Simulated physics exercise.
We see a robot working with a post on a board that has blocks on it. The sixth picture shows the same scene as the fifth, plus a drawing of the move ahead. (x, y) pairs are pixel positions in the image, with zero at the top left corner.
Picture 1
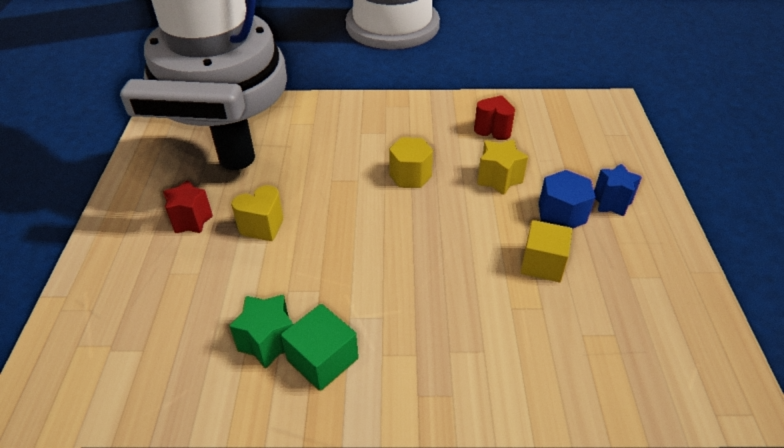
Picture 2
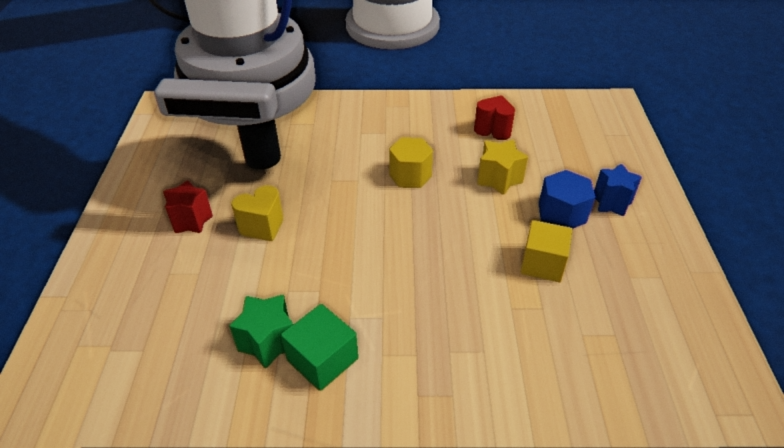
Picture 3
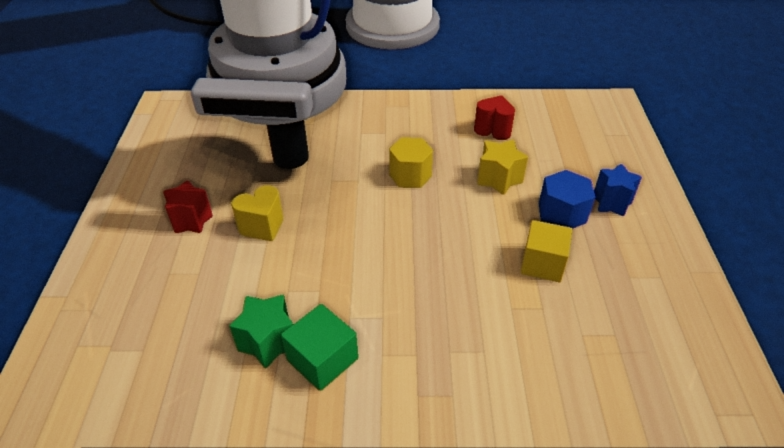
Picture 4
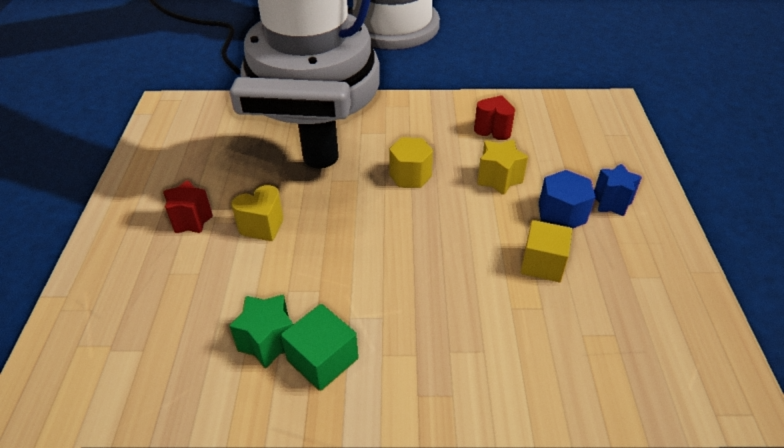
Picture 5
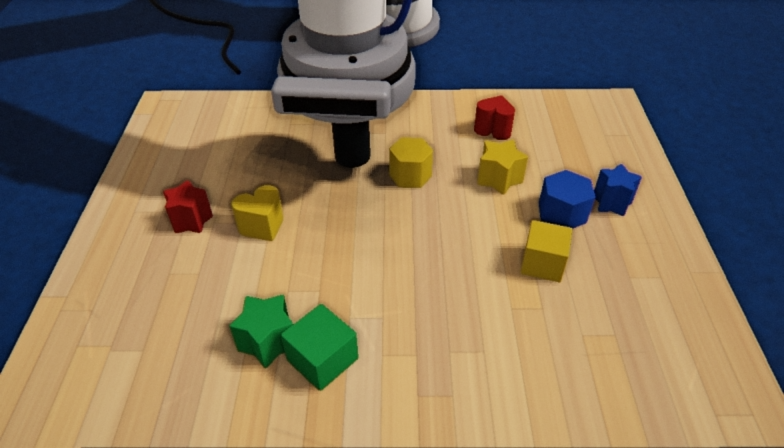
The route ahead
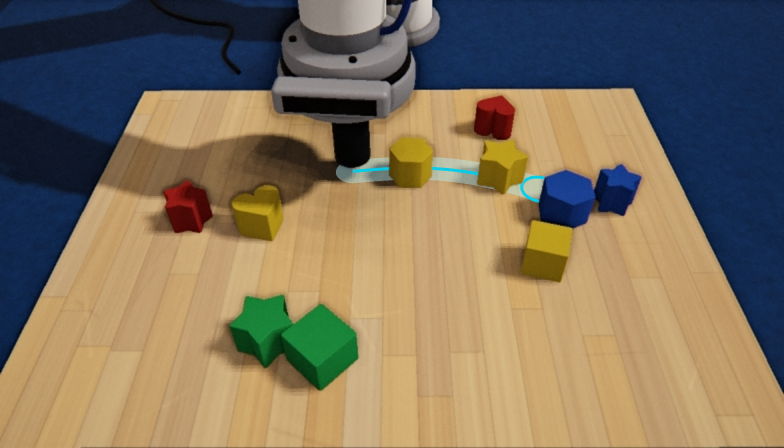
Robot arm with a black post gliding right across the back of a wooden board while the scattered coloured blocks stay still.
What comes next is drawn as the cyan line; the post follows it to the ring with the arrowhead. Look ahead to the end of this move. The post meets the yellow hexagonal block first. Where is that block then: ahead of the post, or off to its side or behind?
When the path is over, you would find the yellow hexagonal block off to the side or behind the post.
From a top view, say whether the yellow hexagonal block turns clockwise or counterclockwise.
Clockwise.
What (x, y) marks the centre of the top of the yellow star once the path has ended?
It should be at about (583, 171).
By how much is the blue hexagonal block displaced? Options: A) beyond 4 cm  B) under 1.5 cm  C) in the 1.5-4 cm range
The answer is C.
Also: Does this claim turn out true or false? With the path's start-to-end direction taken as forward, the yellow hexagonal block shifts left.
False - the claim does not hold.
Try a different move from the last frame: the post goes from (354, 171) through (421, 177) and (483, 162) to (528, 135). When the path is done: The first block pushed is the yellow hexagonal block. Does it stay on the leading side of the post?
It ends up beside or behind the post.
Drawn move, from (354, 171) via (416, 168) and (478, 174), ending at (540, 189).
The first path, step by step. One third of the way, post (417, 154); yellow hexagonal block (454, 153), turned 20° clockwise.
Two thirds of the way, post (480, 159); yellow hexagonal block (499, 171), turned 100° clockwise; yellow star (530, 158), turned 50° anticlockwise.
At the end, post (543, 174); yellow hexagonal block (513, 180), turned 140° clockwise; yellow star (583, 171), turned 65° anticlockwise; blue hexagonal block (604, 203); blue star still.
